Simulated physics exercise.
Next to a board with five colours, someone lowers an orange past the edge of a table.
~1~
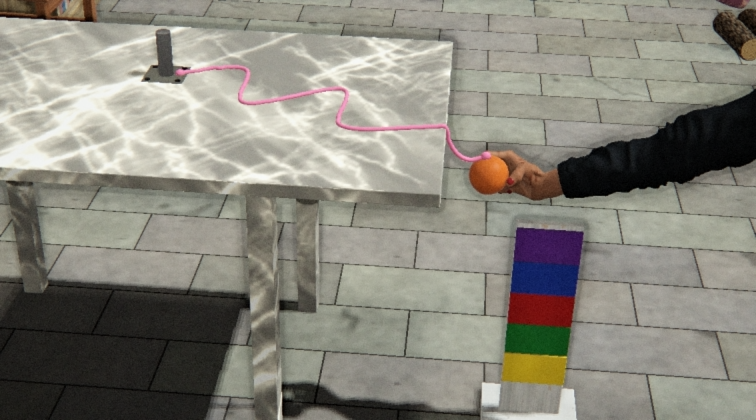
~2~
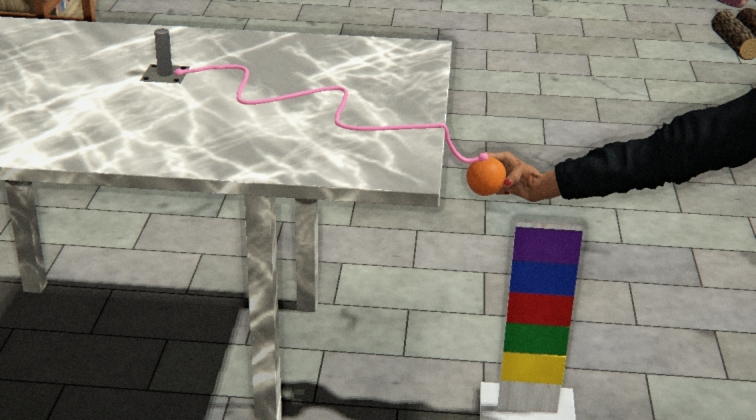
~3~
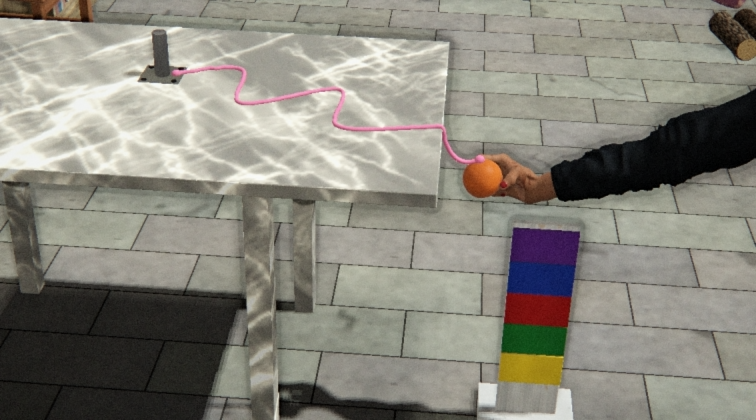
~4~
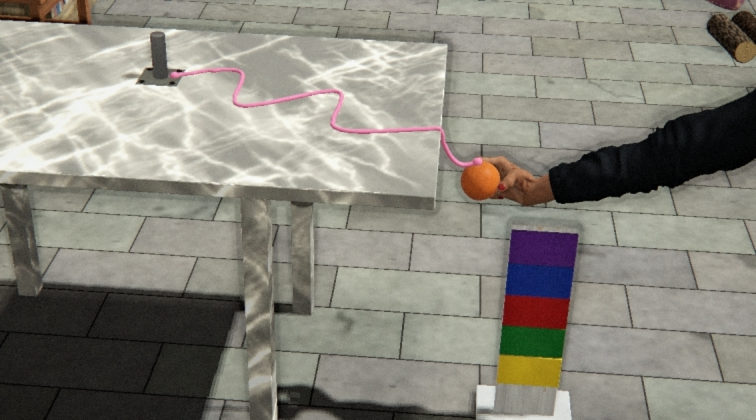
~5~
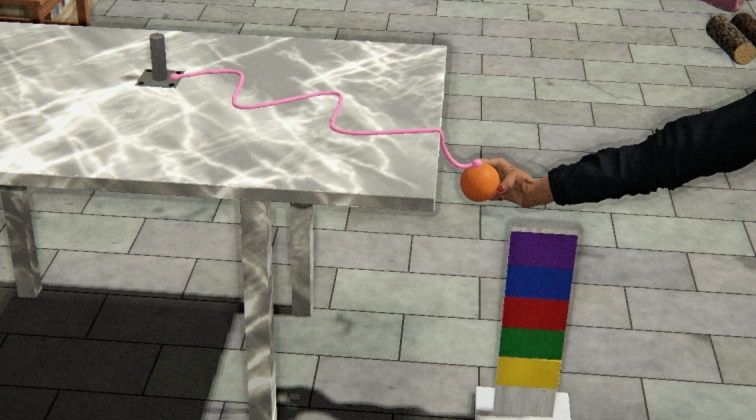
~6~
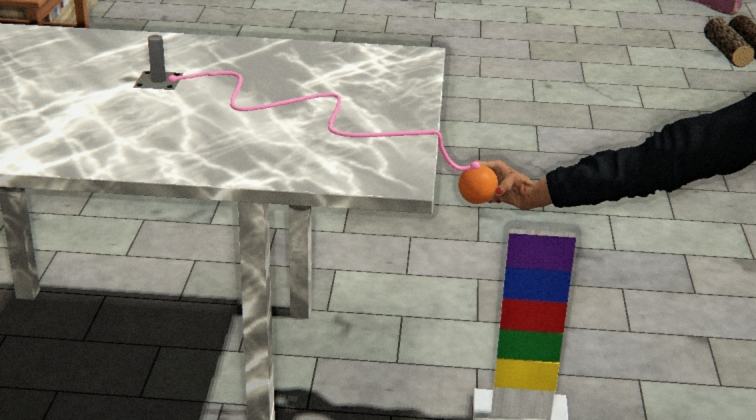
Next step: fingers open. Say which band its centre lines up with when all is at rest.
It lines up with green.
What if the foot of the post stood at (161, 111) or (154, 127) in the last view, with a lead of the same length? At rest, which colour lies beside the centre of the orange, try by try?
Try by try: Yellow; yellow.
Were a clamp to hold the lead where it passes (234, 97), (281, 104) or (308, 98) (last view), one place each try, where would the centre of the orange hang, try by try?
Roughly (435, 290), (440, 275) and (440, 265), in that order.
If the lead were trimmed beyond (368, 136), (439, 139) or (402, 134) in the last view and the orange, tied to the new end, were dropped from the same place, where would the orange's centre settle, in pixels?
Near (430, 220), (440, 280) and (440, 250).
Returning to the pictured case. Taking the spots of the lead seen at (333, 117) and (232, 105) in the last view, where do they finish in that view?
About (438, 151), and the other about (304, 102).
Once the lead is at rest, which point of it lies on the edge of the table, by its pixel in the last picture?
Around (338, 107).
Soon after, orange near (417, 330); level with green.
Then, orange near (440, 331); level with green.
At rest, orange near (423, 329); level with green. The lead holds its middle at green.
